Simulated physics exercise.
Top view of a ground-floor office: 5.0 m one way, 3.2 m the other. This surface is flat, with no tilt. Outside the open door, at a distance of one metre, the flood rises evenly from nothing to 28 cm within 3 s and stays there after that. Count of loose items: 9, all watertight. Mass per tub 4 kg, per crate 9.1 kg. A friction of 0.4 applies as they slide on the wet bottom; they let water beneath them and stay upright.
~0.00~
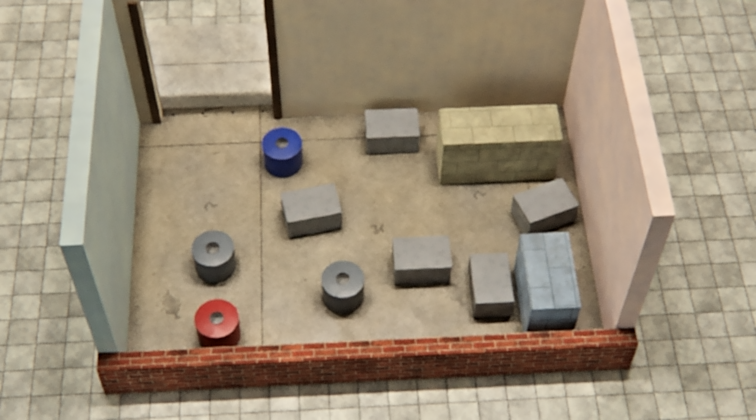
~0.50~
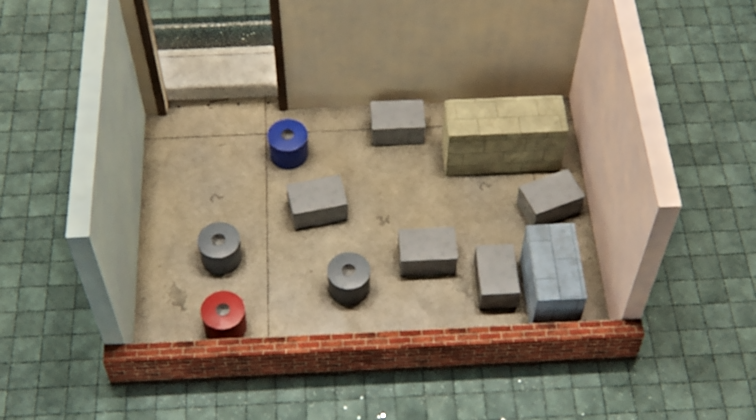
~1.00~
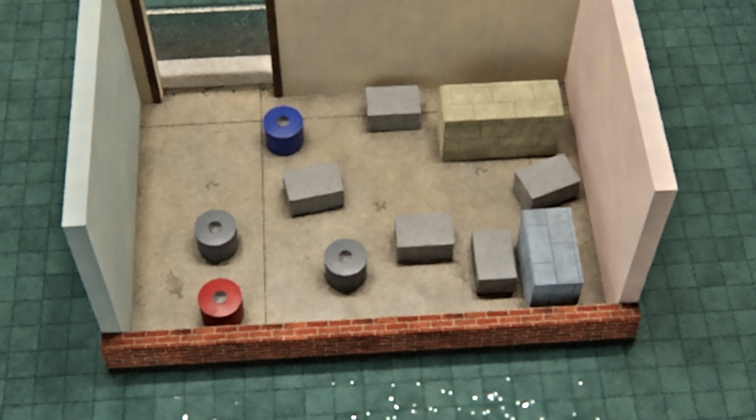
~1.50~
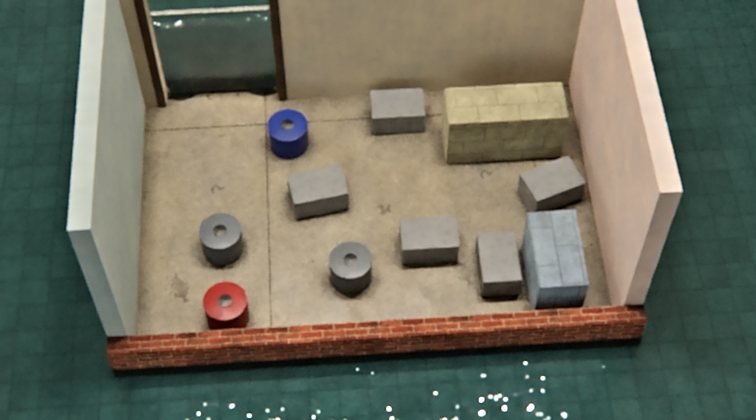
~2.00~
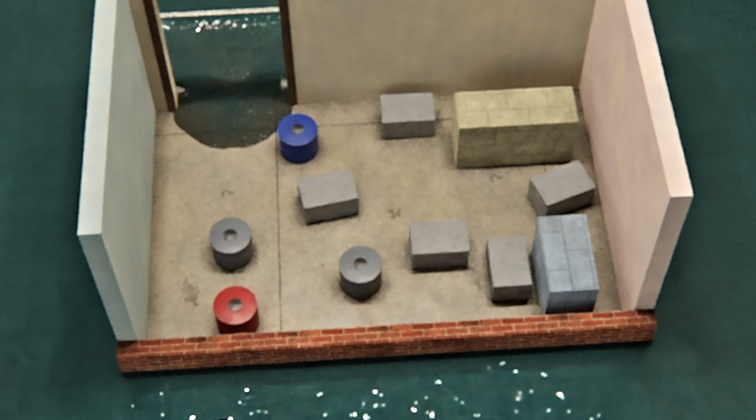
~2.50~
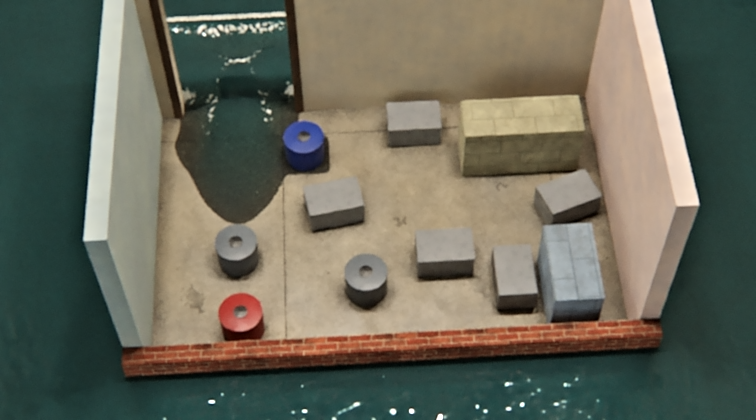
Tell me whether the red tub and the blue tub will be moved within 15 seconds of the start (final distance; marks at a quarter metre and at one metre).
Expect the red tub to be well off its spot and the blue tub to be well off its spot.
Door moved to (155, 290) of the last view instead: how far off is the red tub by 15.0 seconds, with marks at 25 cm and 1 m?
So the red tub is well away by then.
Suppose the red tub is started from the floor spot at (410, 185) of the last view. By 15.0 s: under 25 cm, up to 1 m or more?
It goes a long way.
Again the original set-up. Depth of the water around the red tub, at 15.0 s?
12 cm, roughly.
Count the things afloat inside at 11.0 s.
At that time, 9.
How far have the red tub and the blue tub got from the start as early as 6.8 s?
Roughly 150 and 100 cm.
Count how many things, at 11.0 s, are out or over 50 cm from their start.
The count is 6.
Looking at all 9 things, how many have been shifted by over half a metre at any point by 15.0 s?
Total: 7.
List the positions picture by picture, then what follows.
In the first frame, the red tub at (217, 318), on the bottom; the blue tub at (282, 143) rests on the ground; 0.0 m2 under water; 0 of 9 have shifted.
In the second frame, the red tub at (223, 310) rests on the ground; the blue tub at (287, 135) rests on the ground; 0.0 m2 under water; 0 of 9 have shifted.
In the third frame, the red tub at (220, 297), on the bottom; the blue tub at (283, 122) rests on the ground; 0.0 m2 under water; 0 of 9 have shifted.
In the fourth frame, the red tub at (225, 301) rests on the ground; the blue tub at (287, 125), on the bottom; water covers 0.0 m2; 0 of 9 have shifted.
In the fifth frame, the red tub at (235, 305), on the bottom; the blue tub at (297, 129), on the bottom; 0.6 m2 under water; 0 of 9 have shifted.
In the sixth frame, the red tub at (240, 312), on the bottom; the blue tub at (304, 137), on the bottom; water covers 1.5 m2; 0 of 9 have shifted.
After 3.5 s the red tub is near (241, 314), 0.0 m from its start, aground; the blue tub is near (344, 143), 0.5 m from its start, aground; 0 afloat.
After 6.8 s the red tub is near (392, 282), 1.6 m from its start, afloat; the blue tub is near (393, 146), 1.0 m from its start, aground; 6 afloat.
After 11.0 s the red tub is near (352, 189), 1.9 m from its start, afloat; the blue tub is near (303, 133), 0.0 m from its start, afloat; 9 afloat.
After 15.0 s the red tub is near (404, 213), 2.0 m from its start, afloat; the blue tub is near (443, 192), 1.8 m from its start, afloat; 9 afloat.
